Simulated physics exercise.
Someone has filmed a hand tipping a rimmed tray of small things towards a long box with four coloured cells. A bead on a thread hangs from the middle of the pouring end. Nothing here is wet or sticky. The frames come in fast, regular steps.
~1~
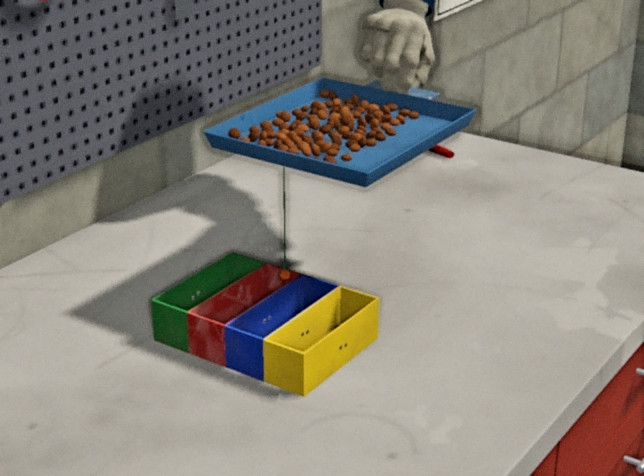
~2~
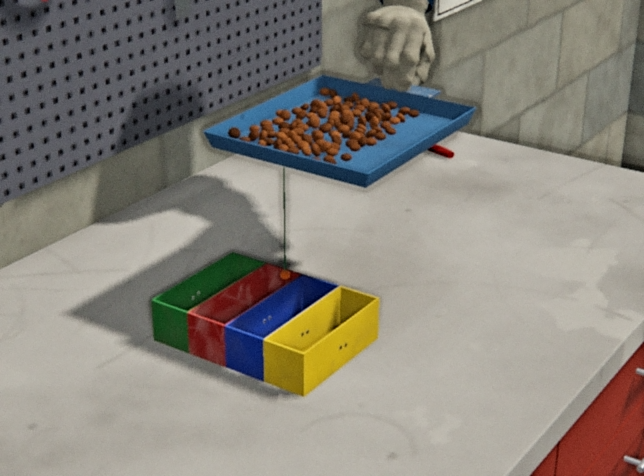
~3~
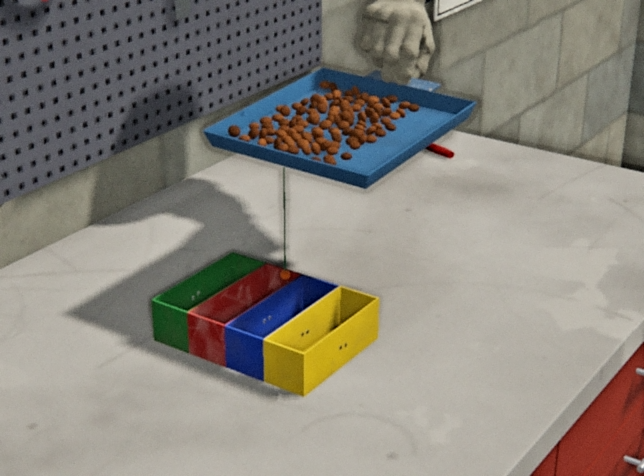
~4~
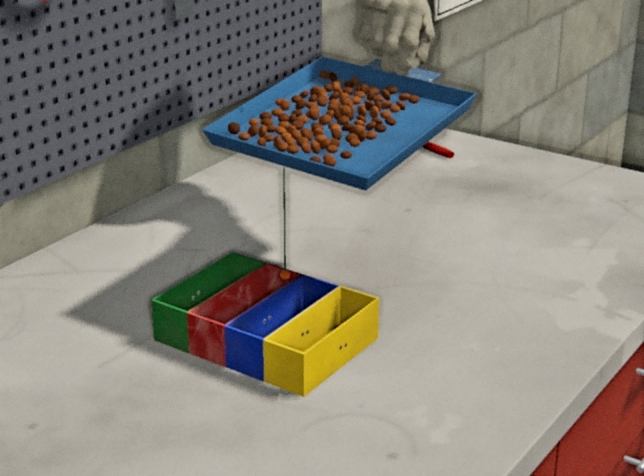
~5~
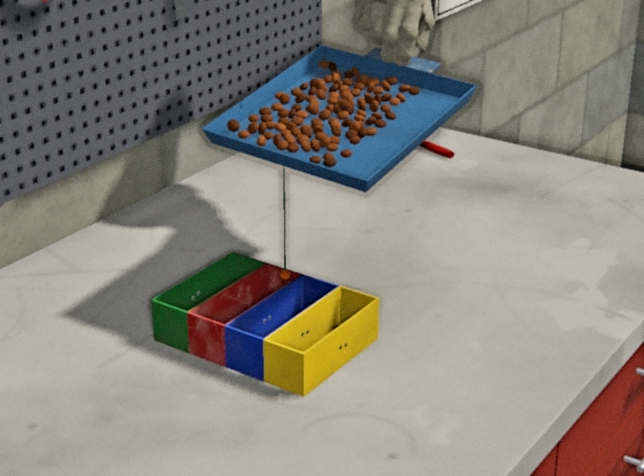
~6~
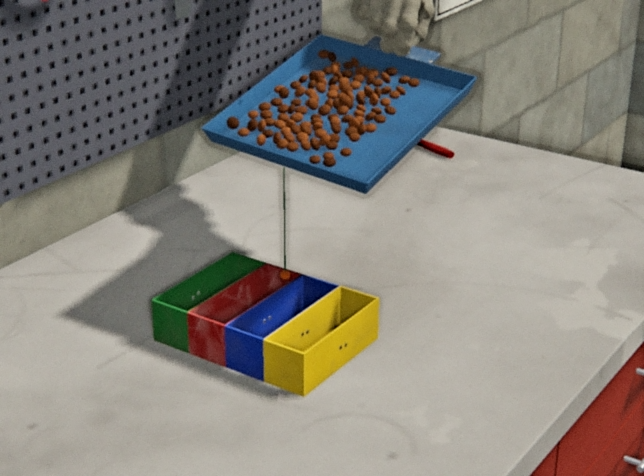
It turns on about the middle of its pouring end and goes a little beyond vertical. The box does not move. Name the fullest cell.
Fullest: The yellow cell.
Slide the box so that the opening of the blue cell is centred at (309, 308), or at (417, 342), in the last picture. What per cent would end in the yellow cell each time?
Near 50 % and 0 %.
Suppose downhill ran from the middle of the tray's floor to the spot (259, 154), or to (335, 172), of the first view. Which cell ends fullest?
First the cell in green, then the yellow cell.
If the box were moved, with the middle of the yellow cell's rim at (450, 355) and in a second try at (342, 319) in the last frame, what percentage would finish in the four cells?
In turn 70 and 90 in a hundred.
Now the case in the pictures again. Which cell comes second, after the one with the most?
Next in line is blue.
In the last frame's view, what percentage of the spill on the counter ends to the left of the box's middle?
Some 0 per cent.
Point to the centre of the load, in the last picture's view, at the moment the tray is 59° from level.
Near (318, 152).
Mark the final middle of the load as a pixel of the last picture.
At about (315, 356).
Soon after the last picture, tray tipped steeply; nearly all on the tray; a small part falling or outside the box.
A little later, tray tipped right over; a small part on the tray; about a third in the yellow cell; a small part in the blue cell; a stray few in the red cell; about half falling or outside the box.
Later still, tray tipped past a quarter turn; about half in the yellow cell; about a quarter in the blue cell; a small part in the red cell; about a third falling or outside the box.
At rest, tray tipped past a quarter turn; about half in the yellow cell; about a quarter in the blue cell; a small part in the red cell; none in the green cell; about a third outside the box.
